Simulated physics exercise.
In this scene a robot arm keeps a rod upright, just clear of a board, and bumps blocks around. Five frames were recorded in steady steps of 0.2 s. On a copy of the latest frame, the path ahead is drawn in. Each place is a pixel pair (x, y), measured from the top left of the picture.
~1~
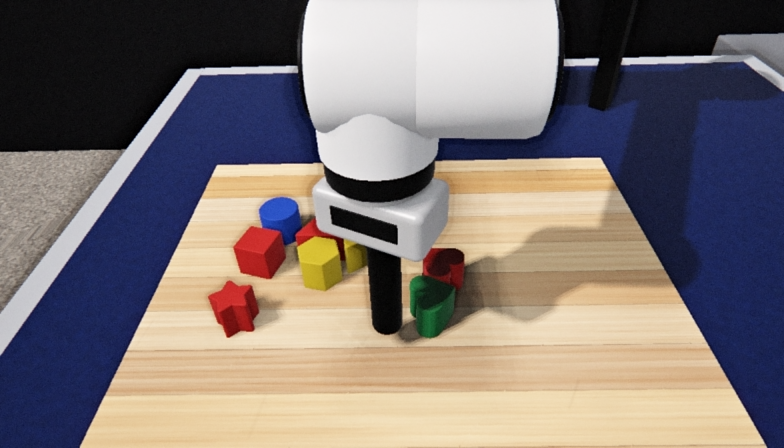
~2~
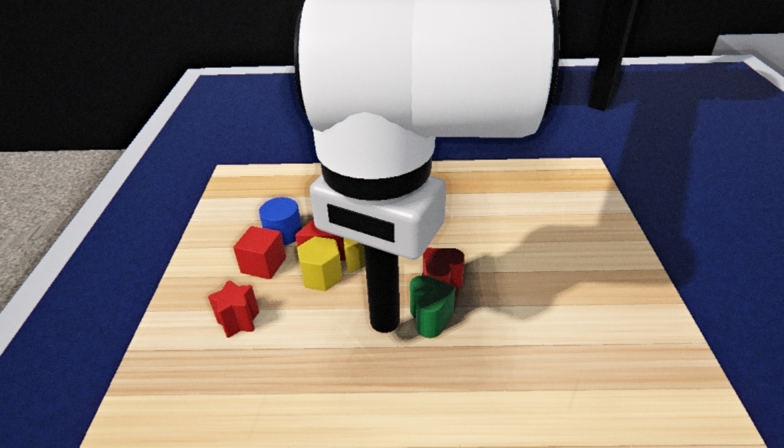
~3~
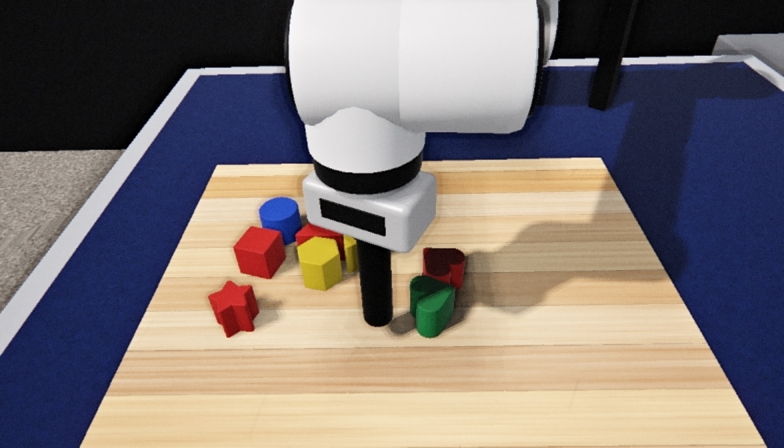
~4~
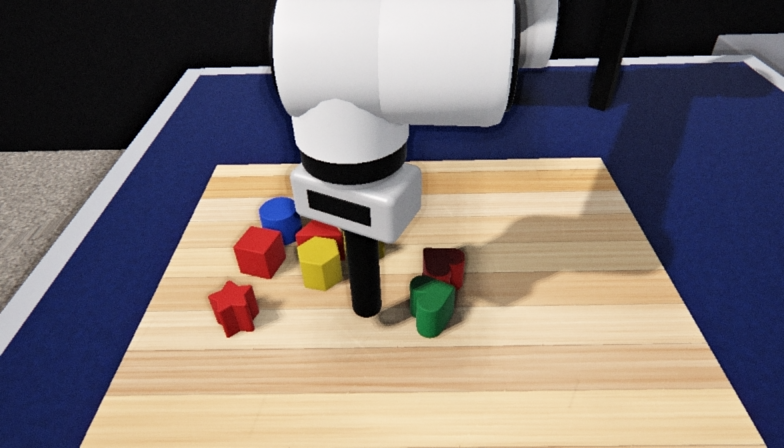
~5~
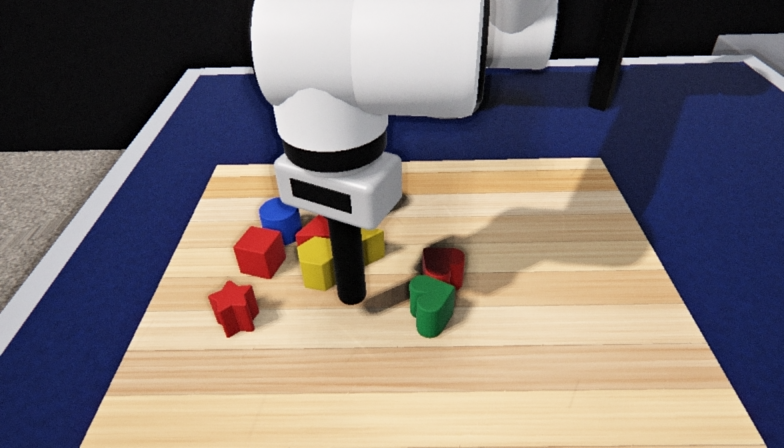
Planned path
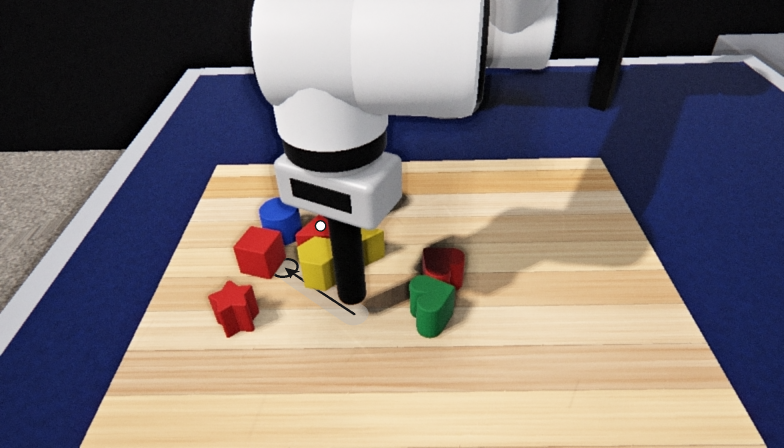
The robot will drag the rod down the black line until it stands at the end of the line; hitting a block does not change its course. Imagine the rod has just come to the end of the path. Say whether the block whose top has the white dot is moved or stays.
Moved away.
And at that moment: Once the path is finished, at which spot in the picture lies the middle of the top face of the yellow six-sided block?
I'd say the yellow six-sided block ends with its top centre at (293, 222).
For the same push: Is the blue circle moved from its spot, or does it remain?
It is moved from its place.
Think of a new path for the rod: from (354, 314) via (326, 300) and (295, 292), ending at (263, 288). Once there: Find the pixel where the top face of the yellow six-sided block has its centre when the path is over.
That would be at about pixel (303, 242).
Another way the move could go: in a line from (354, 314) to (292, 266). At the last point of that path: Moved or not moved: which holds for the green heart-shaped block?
The result: It stays put.
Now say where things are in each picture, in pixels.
The first frame shows tip of the rod (387, 325), middles of tops, red square piece (257, 239), blue circle (278, 208), yellow six-sided block (318, 250), red three-sided block partly hidden.
The second frame shows rod (385, 323), nothing pushed.
The third frame shows rod (378, 317), nothing pushed.
The fourth frame shows rod (367, 308), nothing pushed.
The fifth frame shows rod (352, 296), red square piece (257, 239), blue circle (278, 208), yellow six-sided block (318, 250), red three-sided block (321, 226).
The line goes in a line from (354, 314) to (285, 268); the dot is on the red three-sided block.
On the path given first. One third of the way, rod (327, 280); yellow six-sided block (316, 248).
Two thirds of the way, rod (303, 265); yellow six-sided block (302, 234), turned 25° clockwise; red three-sided block (321, 215), turned 35° clockwise.
At the end, rod (281, 250); red square piece (251, 236), turned 10° anticlockwise; blue circle (278, 203); yellow six-sided block (293, 222), turned 65° clockwise; red three-sided block (325, 210), turned 50° clockwise.
